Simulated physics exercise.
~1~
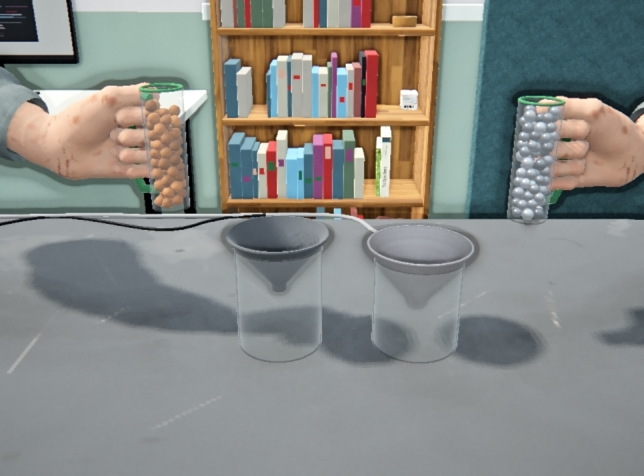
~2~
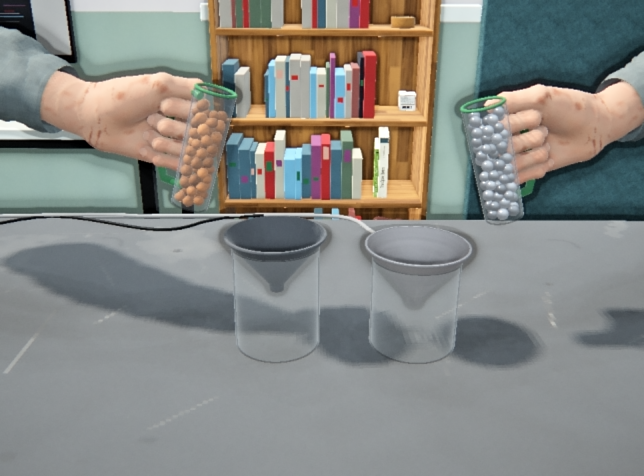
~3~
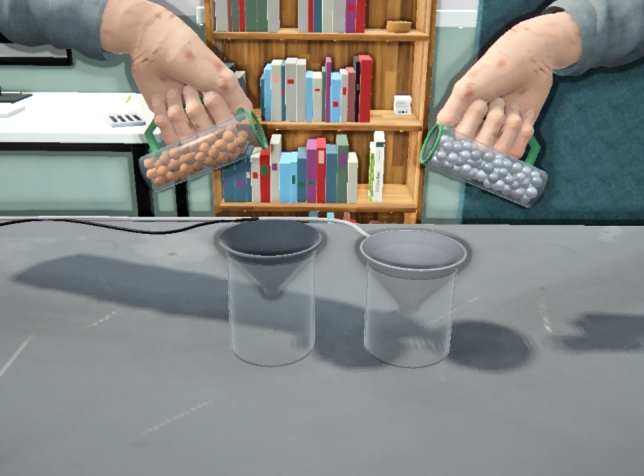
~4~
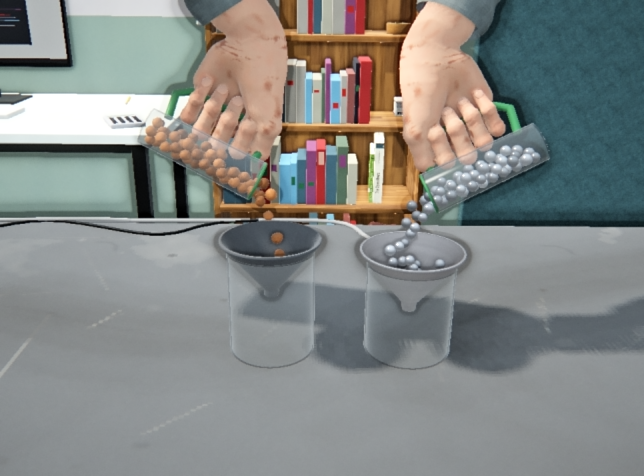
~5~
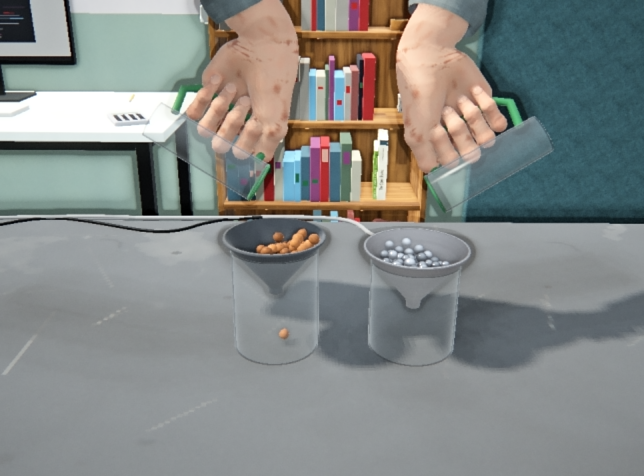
Two hands hold clear cups, orange balls in the left one and silver balls in the right, above two funnels standing in clear jars on a grey table. The hands move inward and tilt the cups until they lie on their sides, with all the balls still inside. Both cups then tip further, and the balls spill down into the funnels, the silver ones gathering sooner. The cups empty completely. At the end, most of the orange balls sit stuck in the left funnel with only a few down in its jar, while all the silver balls stay in the right funnel above an empty jar.
